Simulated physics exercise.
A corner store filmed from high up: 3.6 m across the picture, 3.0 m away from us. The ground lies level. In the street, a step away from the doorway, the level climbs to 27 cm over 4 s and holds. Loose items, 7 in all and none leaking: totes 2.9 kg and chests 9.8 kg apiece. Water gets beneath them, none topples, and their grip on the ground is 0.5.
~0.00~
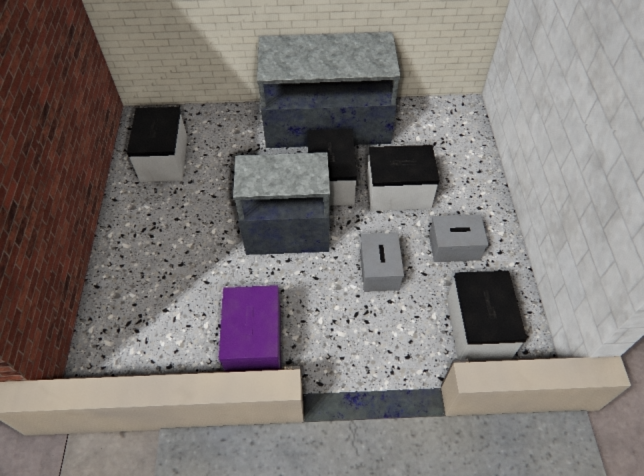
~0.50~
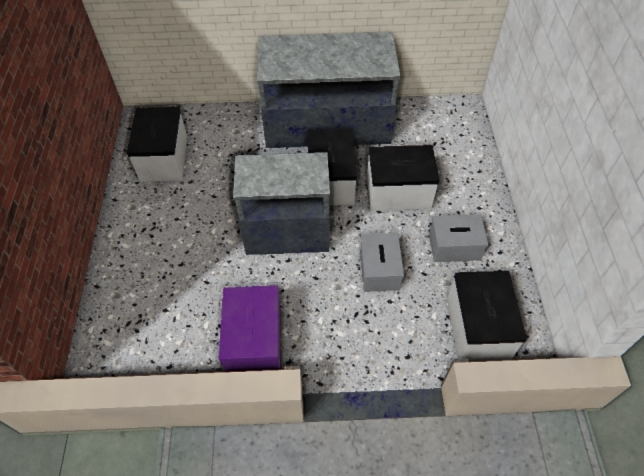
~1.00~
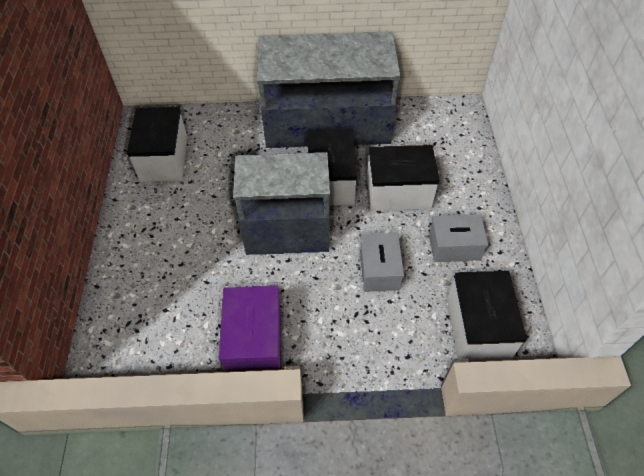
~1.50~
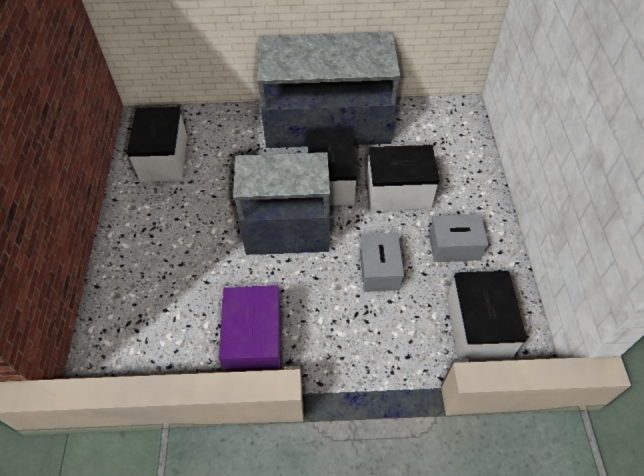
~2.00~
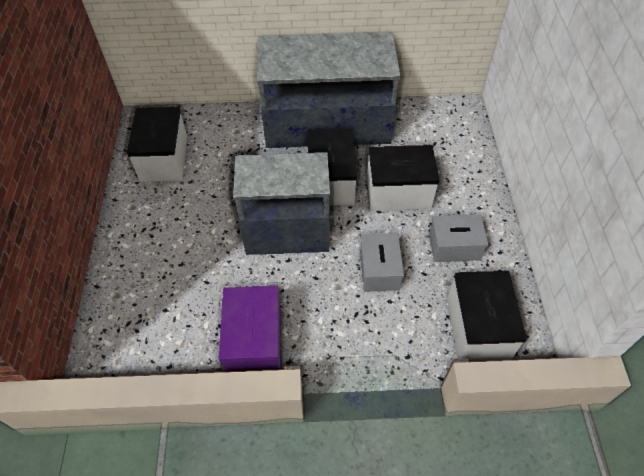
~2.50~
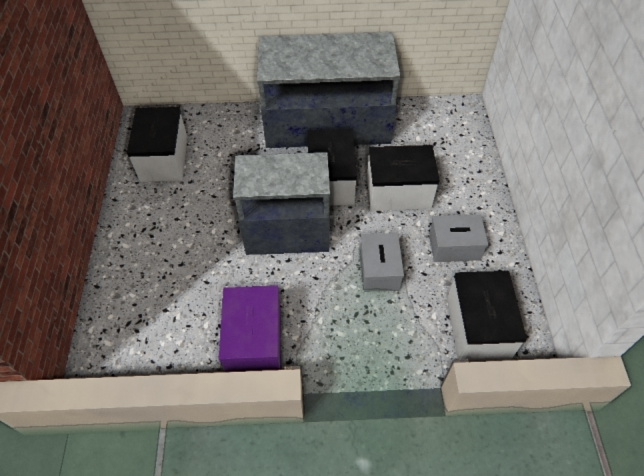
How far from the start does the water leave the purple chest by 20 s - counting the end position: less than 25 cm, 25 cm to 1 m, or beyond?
Purple chest is nudged along.
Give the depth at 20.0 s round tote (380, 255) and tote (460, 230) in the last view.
About 25 and 22 cm.
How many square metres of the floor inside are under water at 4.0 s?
Roughly 5.0 m2.
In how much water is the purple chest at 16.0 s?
About 22 cm.
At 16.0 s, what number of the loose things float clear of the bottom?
7 of them.
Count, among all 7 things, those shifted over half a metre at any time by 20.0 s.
7 of them.
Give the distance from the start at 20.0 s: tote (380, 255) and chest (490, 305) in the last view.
In turn: 100 cm, 100 cm.
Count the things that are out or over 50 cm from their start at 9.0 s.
I count 5.
After 4.0 s the purple chest is near (249, 321), 0.0 m from its start, aground; 1 afloat.
After 9.0 s the purple chest is near (213, 287), 0.4 m from its start, afloat; 7 afloat.
After 16.0 s the purple chest is near (271, 235), 0.6 m from its start, afloat; 7 afloat.
After 20.0 s the purple chest is near (145, 291), 0.7 m from its start, afloat; 7 afloat.
